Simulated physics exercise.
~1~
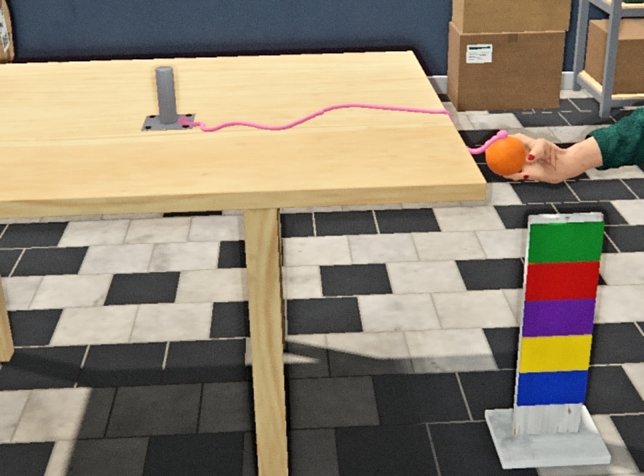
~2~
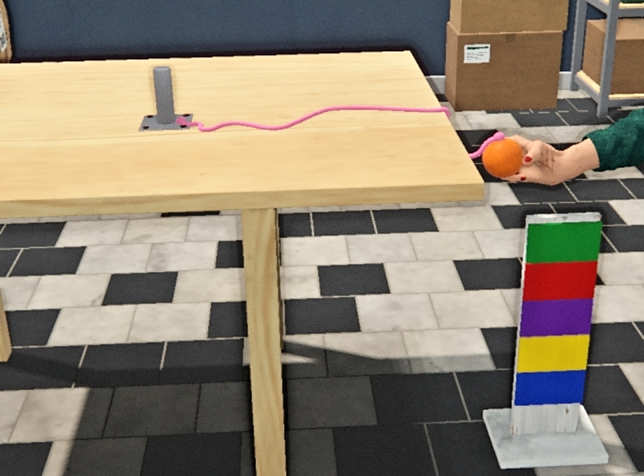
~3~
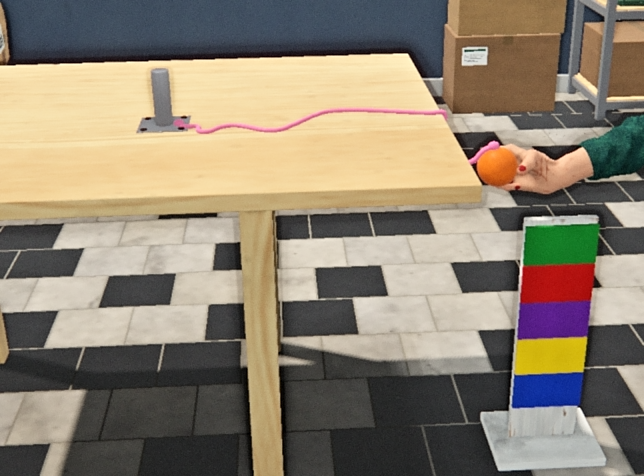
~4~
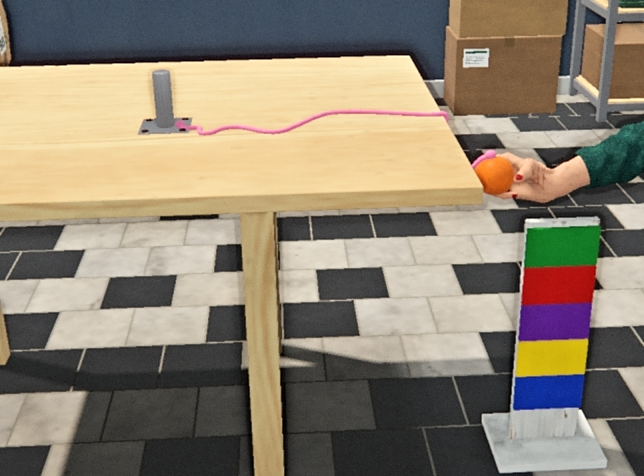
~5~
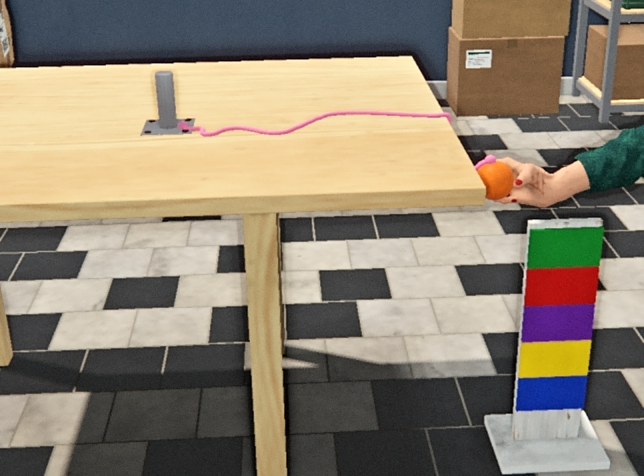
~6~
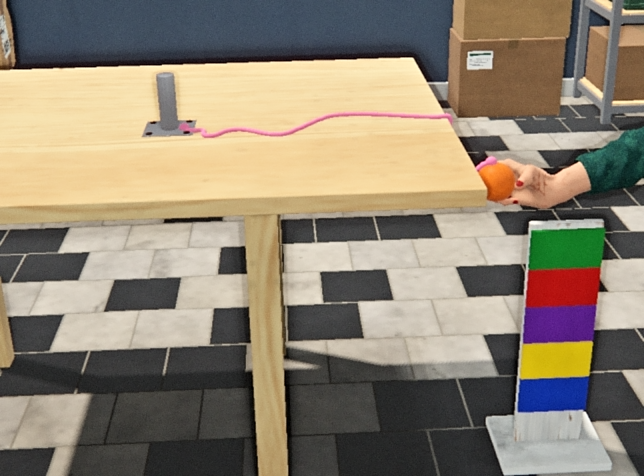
At a wooden table's right edge, a hand lowers an orange ball tied to pink cord slightly.
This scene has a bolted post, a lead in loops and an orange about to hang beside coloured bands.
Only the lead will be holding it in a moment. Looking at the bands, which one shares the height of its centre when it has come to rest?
The red one shares that height.
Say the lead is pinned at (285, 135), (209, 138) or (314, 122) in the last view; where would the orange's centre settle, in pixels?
First near (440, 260), then near (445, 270), then near (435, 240).
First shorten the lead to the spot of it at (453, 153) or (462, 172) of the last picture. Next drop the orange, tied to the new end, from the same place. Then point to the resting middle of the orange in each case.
Case by case it comes to about (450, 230) and then about (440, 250).
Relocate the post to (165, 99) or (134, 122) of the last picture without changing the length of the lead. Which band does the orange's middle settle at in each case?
It comes out green the first time and green the second time.
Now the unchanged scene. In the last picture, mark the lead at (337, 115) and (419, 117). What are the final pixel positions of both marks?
To (399, 127) for the first and to (454, 161) for the second.
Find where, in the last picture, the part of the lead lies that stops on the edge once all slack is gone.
Near pixel (391, 116).
Soon after, orange near (416, 282); level with red.
After that, orange near (432, 286); level with red.
In the end, orange near (453, 292); level with red. At red.
